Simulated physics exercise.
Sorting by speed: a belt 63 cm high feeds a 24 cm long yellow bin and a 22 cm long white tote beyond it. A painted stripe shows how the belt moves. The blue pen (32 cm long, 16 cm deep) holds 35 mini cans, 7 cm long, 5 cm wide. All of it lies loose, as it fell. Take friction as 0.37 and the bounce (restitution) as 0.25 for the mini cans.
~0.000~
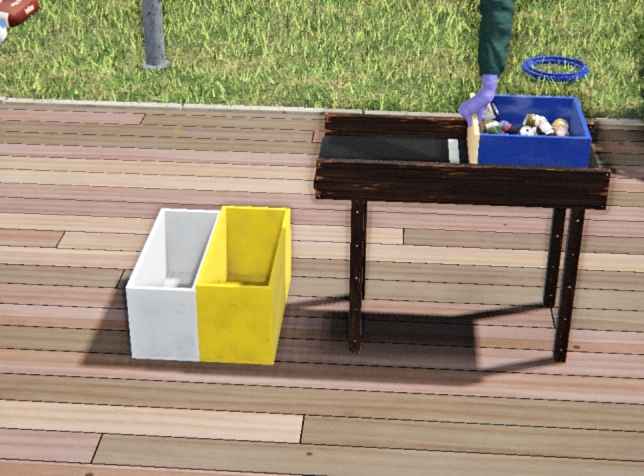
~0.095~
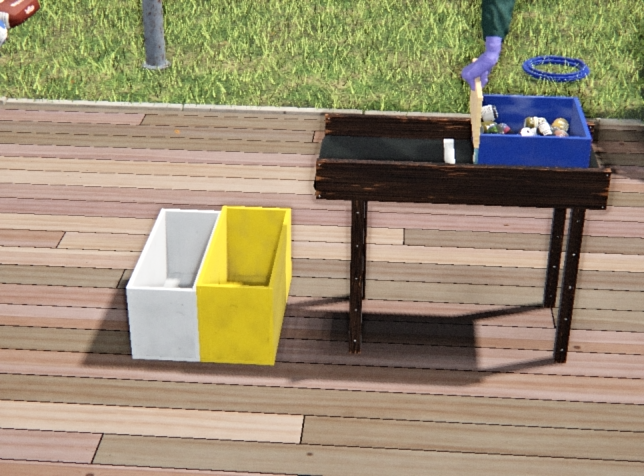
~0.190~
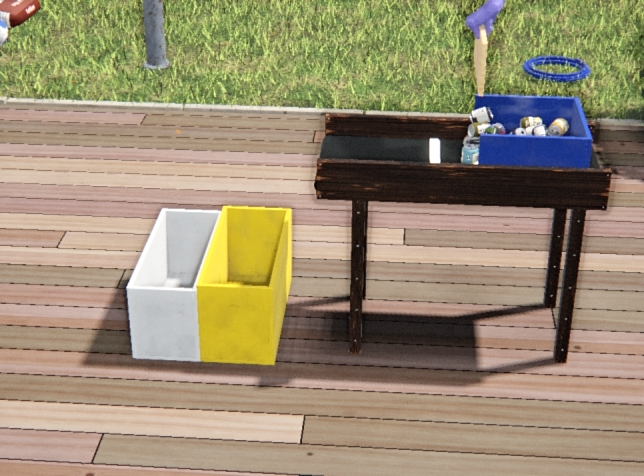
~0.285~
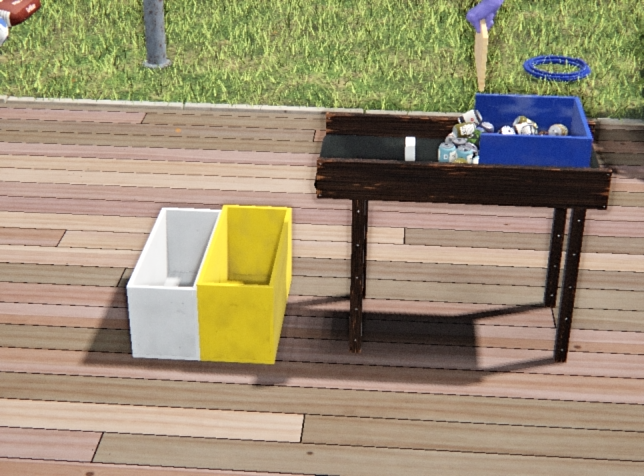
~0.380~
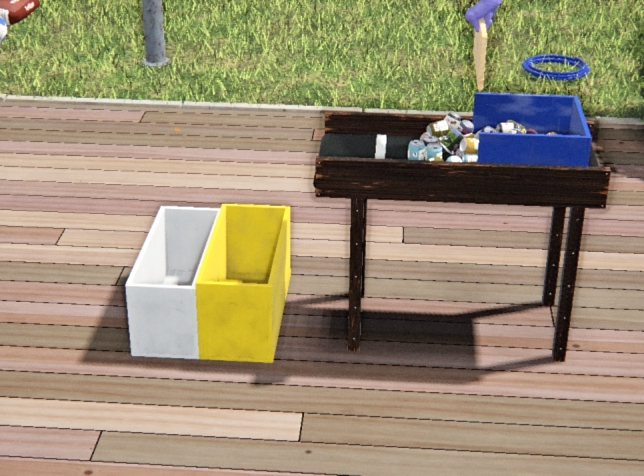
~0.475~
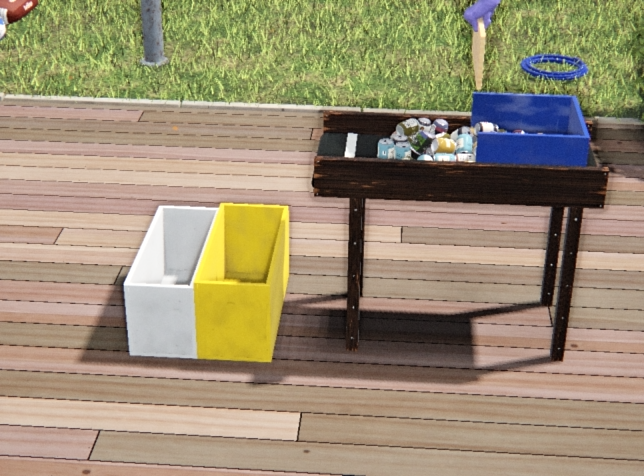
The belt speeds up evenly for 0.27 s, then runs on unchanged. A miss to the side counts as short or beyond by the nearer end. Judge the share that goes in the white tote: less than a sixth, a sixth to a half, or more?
In the end under a sixth of them are in the white tote.
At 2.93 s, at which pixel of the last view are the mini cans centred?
Around (245, 300).
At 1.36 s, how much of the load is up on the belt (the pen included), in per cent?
Roughly 10 per cent.
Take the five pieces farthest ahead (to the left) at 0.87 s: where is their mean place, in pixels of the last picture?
Around (275, 163).
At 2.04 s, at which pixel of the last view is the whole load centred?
Near (245, 300).
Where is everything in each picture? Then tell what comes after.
In the first frame (places track the rim corner closest to us here), blue pen (586, 138); white tote (192, 290); belt travel 0 cm; all still inside.
In the second frame, blue pen (587, 138); belt travel 2 cm.
In the third frame, blue pen (587, 138); belt travel 6 cm; 1 out, the lowest can at (470, 156).
In the fourth frame, blue pen (588, 138); belt travel 15 cm; 6 out.
In the fifth frame, blue pen (586, 137); belt travel 24 cm; 14 out.
In the sixth frame, blue pen (585, 137); white tote (190, 287); belt travel 33 cm; 21 out.
After 0.87 s, 3 still in the blue pen, 21 on the belt and 11 in the air.
After 1.36 s, 29 in the yellow bin, 4 on the belt and 2 in the air.
After 2.04 s, 32 in the yellow bin, 2 on the belt and 1 in the air.
When it is over (at 2.93 s), 35 in the yellow bin. Asked share, 0 of 35, 0 per cent.
